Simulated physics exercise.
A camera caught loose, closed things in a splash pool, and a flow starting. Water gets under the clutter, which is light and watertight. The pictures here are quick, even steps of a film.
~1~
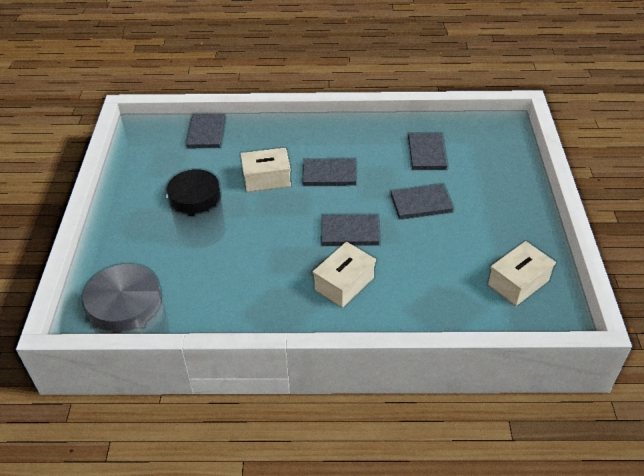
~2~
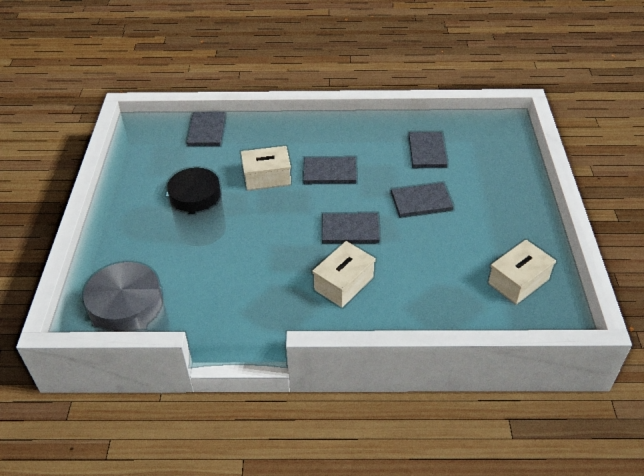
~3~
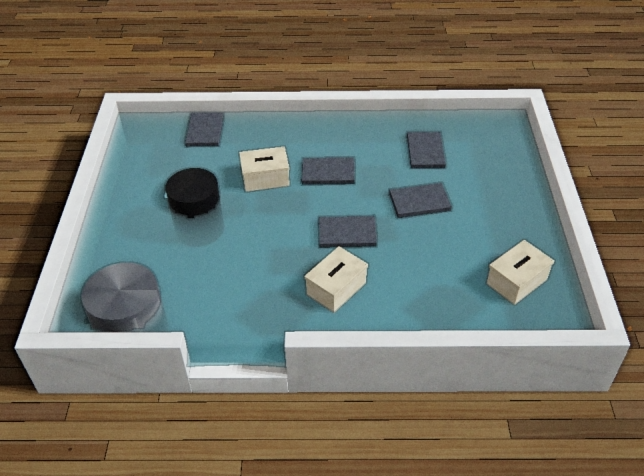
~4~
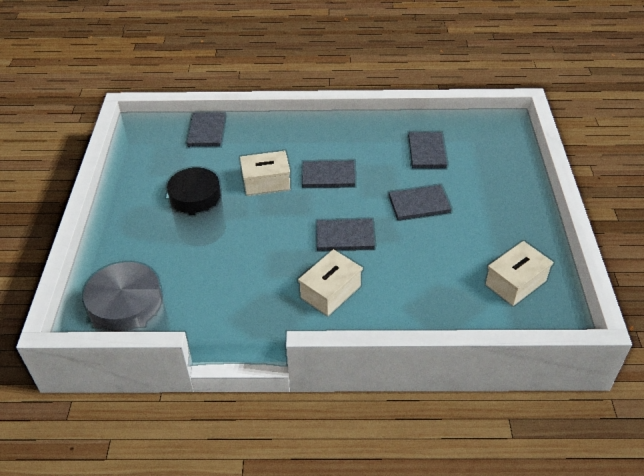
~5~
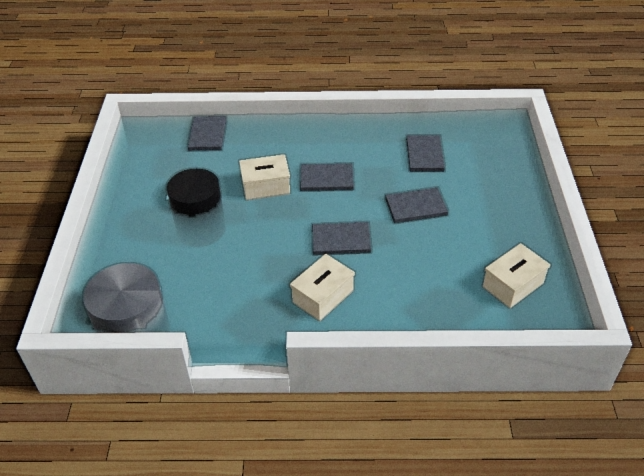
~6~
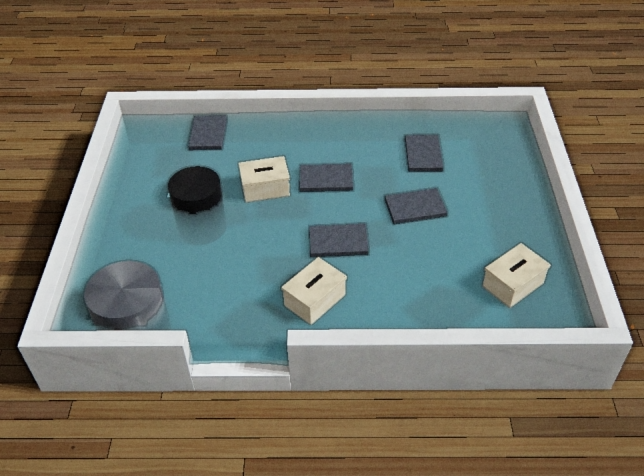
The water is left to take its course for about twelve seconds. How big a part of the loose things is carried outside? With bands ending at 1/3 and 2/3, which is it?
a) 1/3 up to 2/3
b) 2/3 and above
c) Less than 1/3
Option c: Less than 1/3.
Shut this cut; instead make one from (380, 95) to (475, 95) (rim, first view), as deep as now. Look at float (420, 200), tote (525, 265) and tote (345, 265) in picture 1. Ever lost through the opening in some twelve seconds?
Per item as listed - swept away, not lost, not lost.
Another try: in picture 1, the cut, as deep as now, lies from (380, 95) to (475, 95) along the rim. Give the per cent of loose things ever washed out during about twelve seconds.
Estimate: Close to 40 %.
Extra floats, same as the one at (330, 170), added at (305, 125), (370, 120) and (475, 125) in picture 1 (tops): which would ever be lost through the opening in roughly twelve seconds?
Remains; remains; remains.
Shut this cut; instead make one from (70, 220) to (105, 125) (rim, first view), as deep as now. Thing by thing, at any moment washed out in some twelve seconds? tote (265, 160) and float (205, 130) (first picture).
So the first is lost and the second is lost.
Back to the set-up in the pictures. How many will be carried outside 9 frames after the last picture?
My count is 1.
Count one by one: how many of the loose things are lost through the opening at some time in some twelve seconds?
That works out to 2.
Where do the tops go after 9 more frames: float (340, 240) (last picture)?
Roughly at (314, 267).
A moment on, 0 of 8 are out; 8 afloat.
Next, 1 of 8 are out; 7 afloat.
Later, 1 of 8 are out; 7 afloat.
In the end, 2 of 8 are out; 6 afloat.
